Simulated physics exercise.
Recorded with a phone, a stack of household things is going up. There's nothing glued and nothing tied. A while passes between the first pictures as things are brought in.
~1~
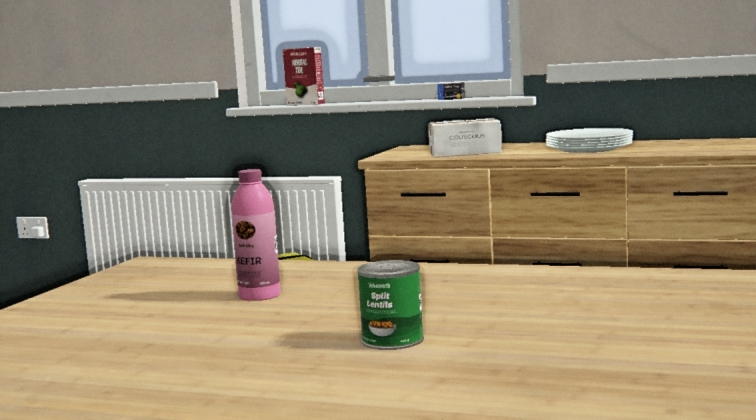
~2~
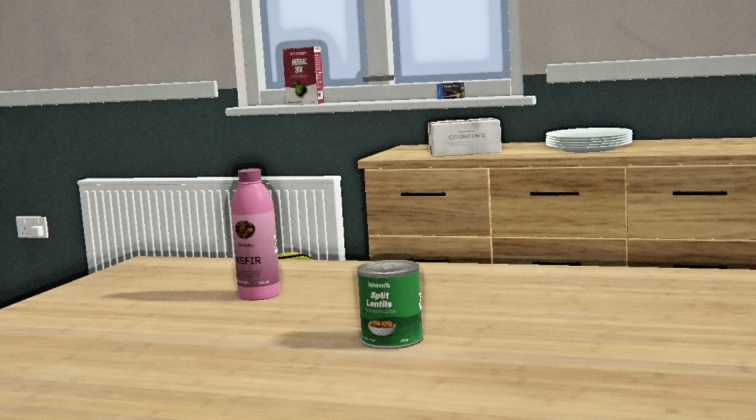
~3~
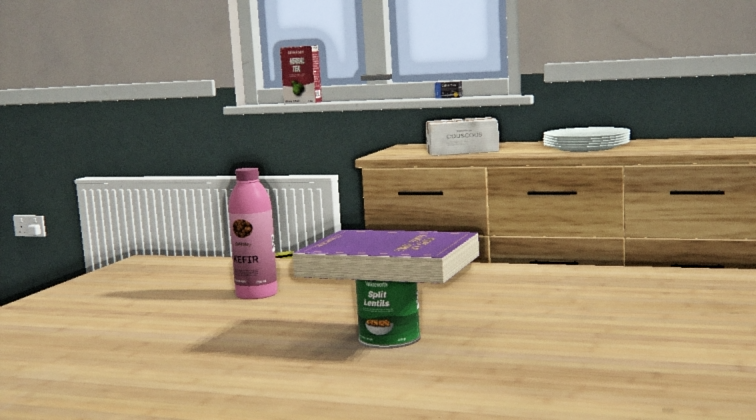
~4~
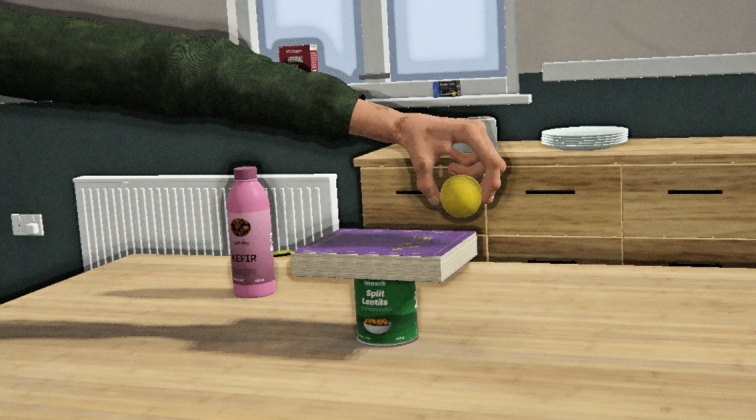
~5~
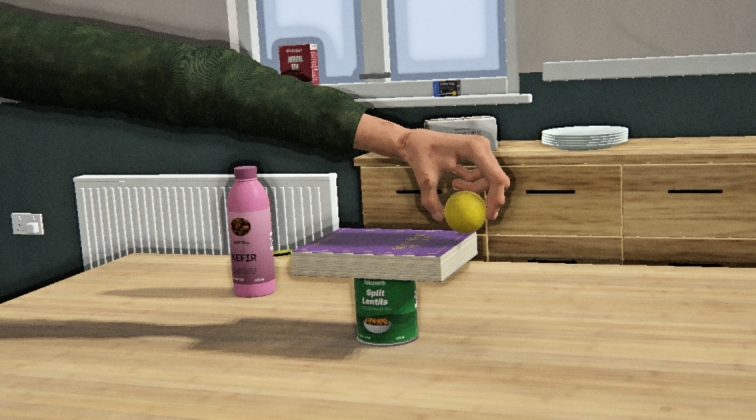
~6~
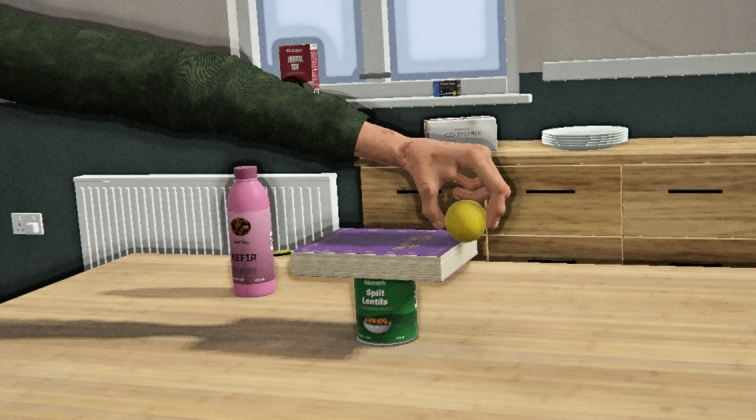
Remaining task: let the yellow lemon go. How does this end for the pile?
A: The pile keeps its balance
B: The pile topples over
The pile topples over.
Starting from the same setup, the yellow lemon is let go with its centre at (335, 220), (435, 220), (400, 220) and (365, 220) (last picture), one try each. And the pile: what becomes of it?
Attempt one, the pile survives; attempt two, it survives; attempt three, it survives; attempt four, it survives.
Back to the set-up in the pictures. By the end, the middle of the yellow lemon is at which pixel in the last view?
Near (516, 325).
Then, 0.30 s after the last picture, yellow lemon now fallen.
Then, 0.40 s after the last picture, things are still on the move.
Then, 0.80 s after the last picture, nothing new.
Then, 2.20 s after the last picture, yellow lemon resting near (517, 325).
At rest, fallen, yellow lemon; the other 3 in place. Seen from the same camera at the end, yellow lemon near (517, 325). The pile gives way.
